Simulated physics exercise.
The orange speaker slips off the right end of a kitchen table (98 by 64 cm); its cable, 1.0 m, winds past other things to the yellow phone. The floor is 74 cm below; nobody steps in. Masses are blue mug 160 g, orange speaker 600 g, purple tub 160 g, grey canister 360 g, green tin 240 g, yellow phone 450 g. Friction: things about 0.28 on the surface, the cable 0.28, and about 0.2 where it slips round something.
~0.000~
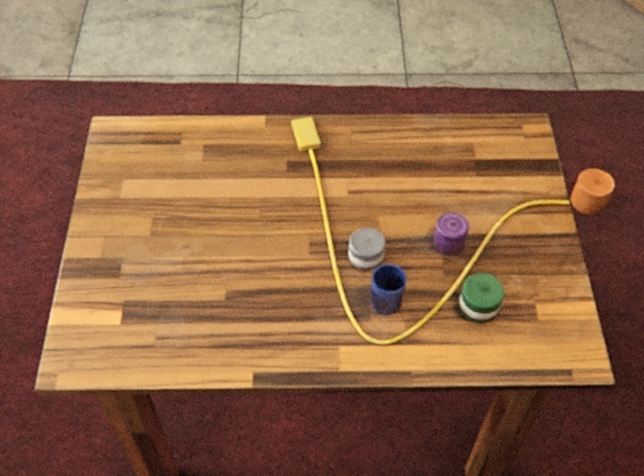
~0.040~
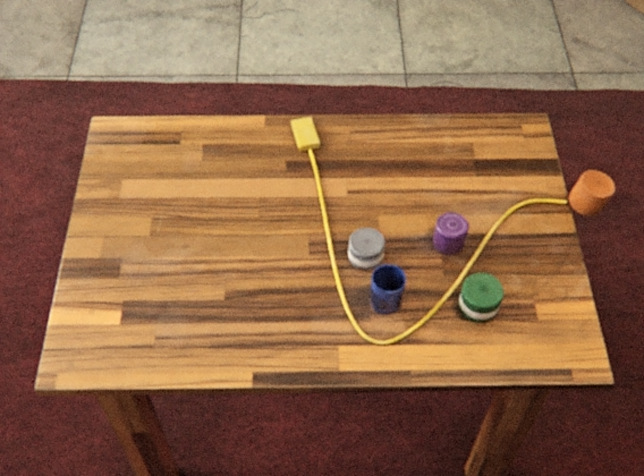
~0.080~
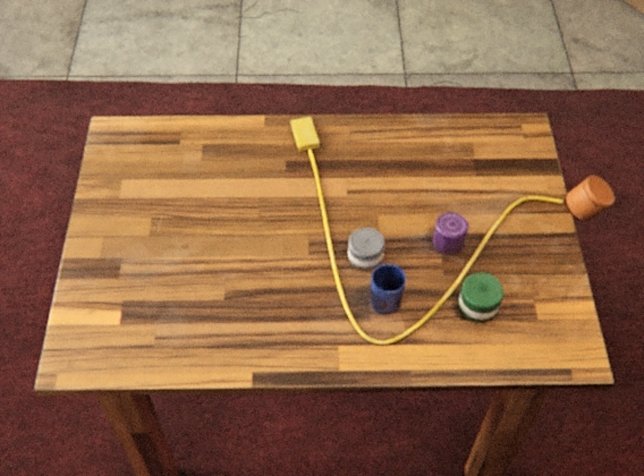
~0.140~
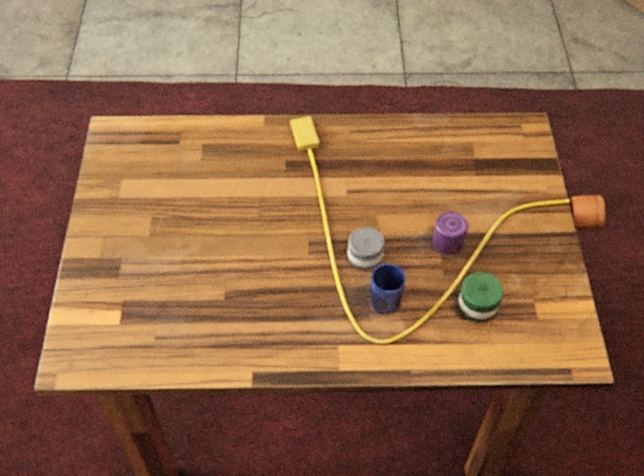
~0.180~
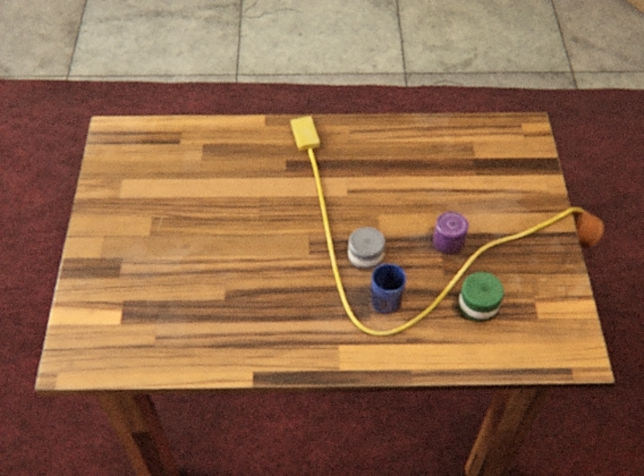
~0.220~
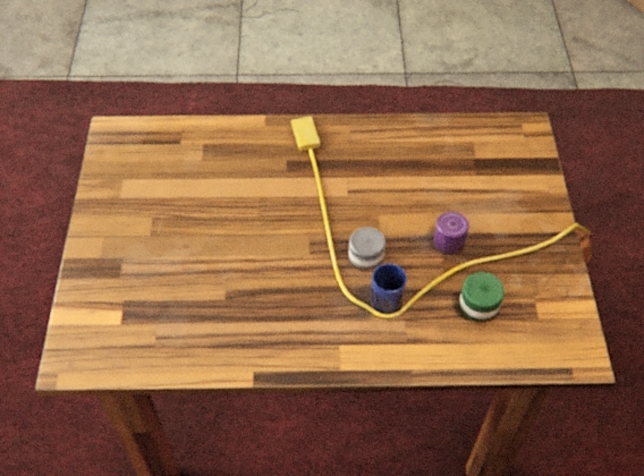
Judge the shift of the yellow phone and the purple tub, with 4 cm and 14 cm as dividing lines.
In order: The yellow phone ends far away; the purple tub ends far away.
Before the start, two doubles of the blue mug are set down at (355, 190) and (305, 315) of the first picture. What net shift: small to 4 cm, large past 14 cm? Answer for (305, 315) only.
There: Small.
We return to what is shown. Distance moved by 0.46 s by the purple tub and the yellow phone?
About: Purple tub 6 cm, yellow phone 8 cm.
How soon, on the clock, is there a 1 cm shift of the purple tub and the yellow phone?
About: Purple tub 0.40 s, yellow phone 0.34 s.
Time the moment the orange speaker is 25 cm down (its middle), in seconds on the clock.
About: 0.28 s.
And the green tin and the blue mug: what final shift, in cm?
About: Green tin 0 cm, blue mug 45 cm.
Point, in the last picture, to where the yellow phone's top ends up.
Near (560, 251).
By 0.5 s, the cable's tail end at (325, 179); yellow phone 9 cm off its start, purple tub 6 cm off its start, blue mug on its side, 25 cm off its start.
By 0.7 s, the cable's tail end at (437, 199); yellow phone 31 cm off its start, purple tub on its side, 17 cm off its start, blue mug on its side, 42 cm off its start.
By 1.0 s, the cable's tail end at (522, 229); yellow phone 51 cm off its start at (530, 242), purple tub on its side, 18 cm off its start at (493, 173), blue mug on its side, 45 cm off its start at (484, 129).
By 1.2 s, the cable's tail end at (552, 237); yellow phone 57 cm off its start, purple tub on its side, 18 cm off its start, blue mug on its side, 46 cm off its start.
By 2.4 s, the cable's tail end at (552, 237); yellow phone 57 cm off its start at (560, 251), purple tub on its side, 18 cm off its start at (492, 173), blue mug on its side, 46 cm off its start at (484, 127), grey canister 29 cm off its start at (431, 140).
